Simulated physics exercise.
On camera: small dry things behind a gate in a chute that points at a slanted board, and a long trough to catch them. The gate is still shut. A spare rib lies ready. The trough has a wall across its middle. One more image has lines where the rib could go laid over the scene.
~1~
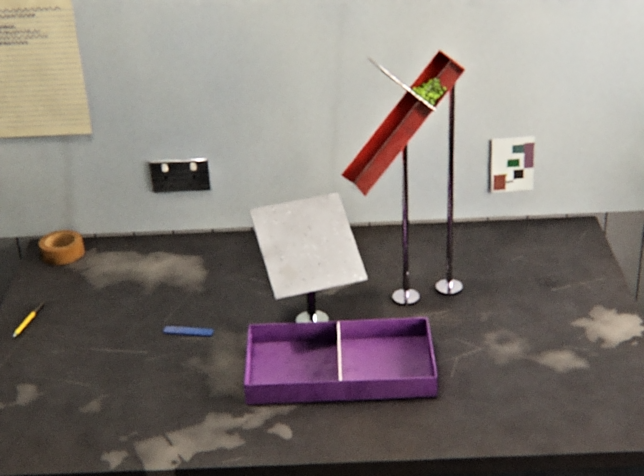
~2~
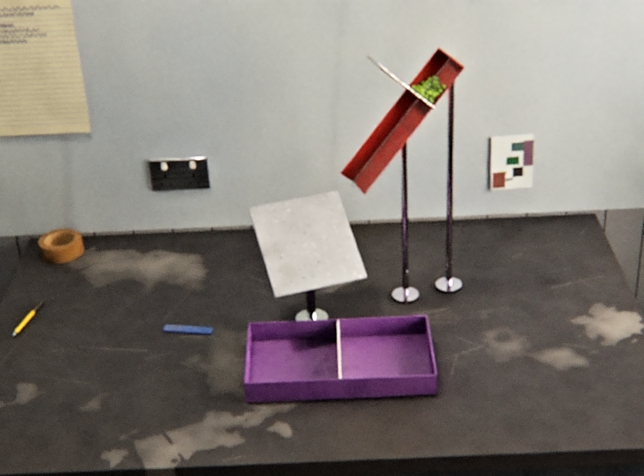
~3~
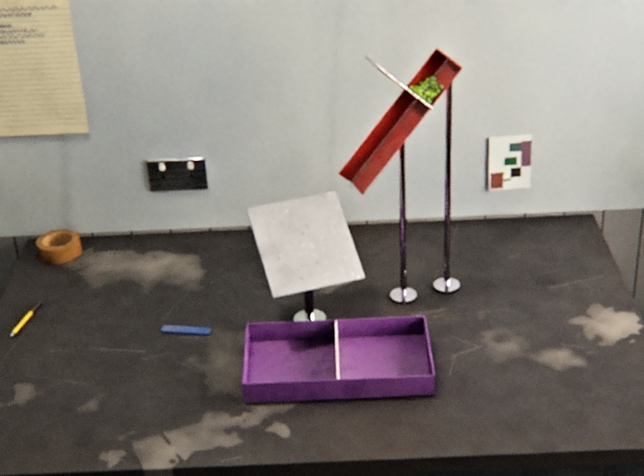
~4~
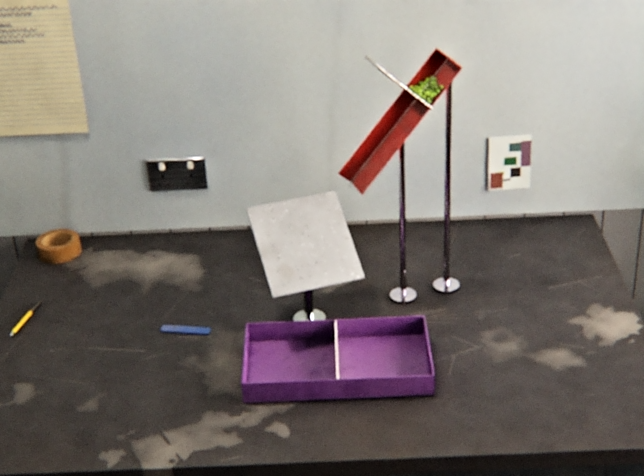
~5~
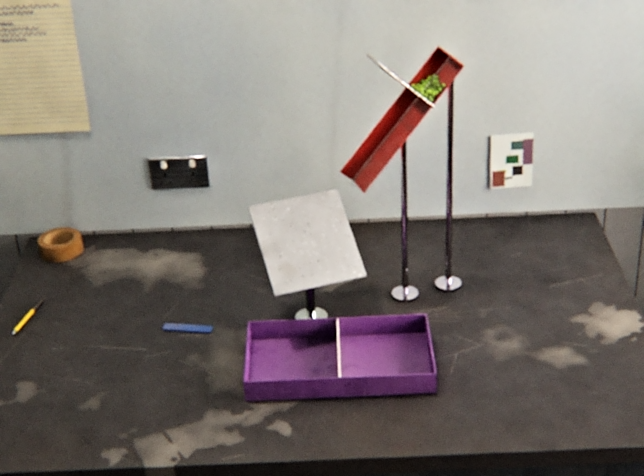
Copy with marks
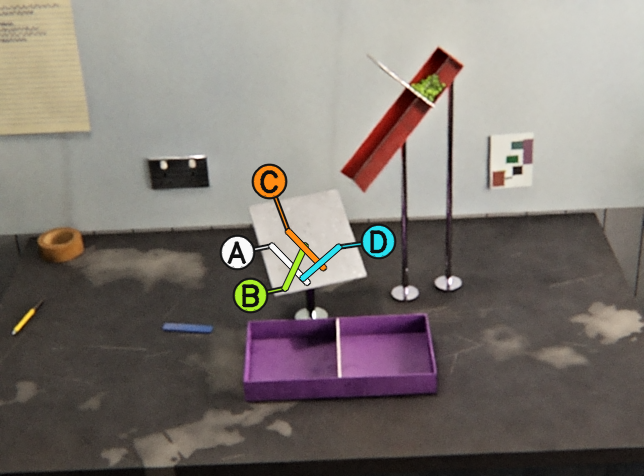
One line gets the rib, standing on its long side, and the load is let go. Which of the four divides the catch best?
Choose A.
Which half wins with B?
The left half.
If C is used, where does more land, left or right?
Right.
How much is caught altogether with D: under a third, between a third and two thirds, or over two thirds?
It is over two thirds.
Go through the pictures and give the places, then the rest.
In the first frame, load behind the gate at (429, 91), dried peas; lip of the chute at (360, 190), sloping fairly steeply.
In the second frame, middle of the board at (307, 242), tilted fairly steeply; middle of its low edge at (322, 287); of its high edge at (294, 199).
In the third frame, front corners of the trough at (242, 384) and (434, 375); front end of its middle wall at (338, 379).
In the fourth frame, middle of the load at (426, 89); lip at (357, 189).
In the fifth frame, middle of the load at (428, 88); lip at (359, 187).
On the marked copy, line A from (271, 245) to (307, 282); line B from (305, 245) to (285, 288); line C from (288, 231) to (323, 267); line D from (338, 247) to (302, 278).
With A, of what is caught, about two thirds in the left half, about a third in the right.
With B, of what is caught, most in the left half, a small part in the right.
With C, of what is caught, a small part in the left half, most in the right.
With D, of what is caught, nearly all in the left half, a stray few in the right.
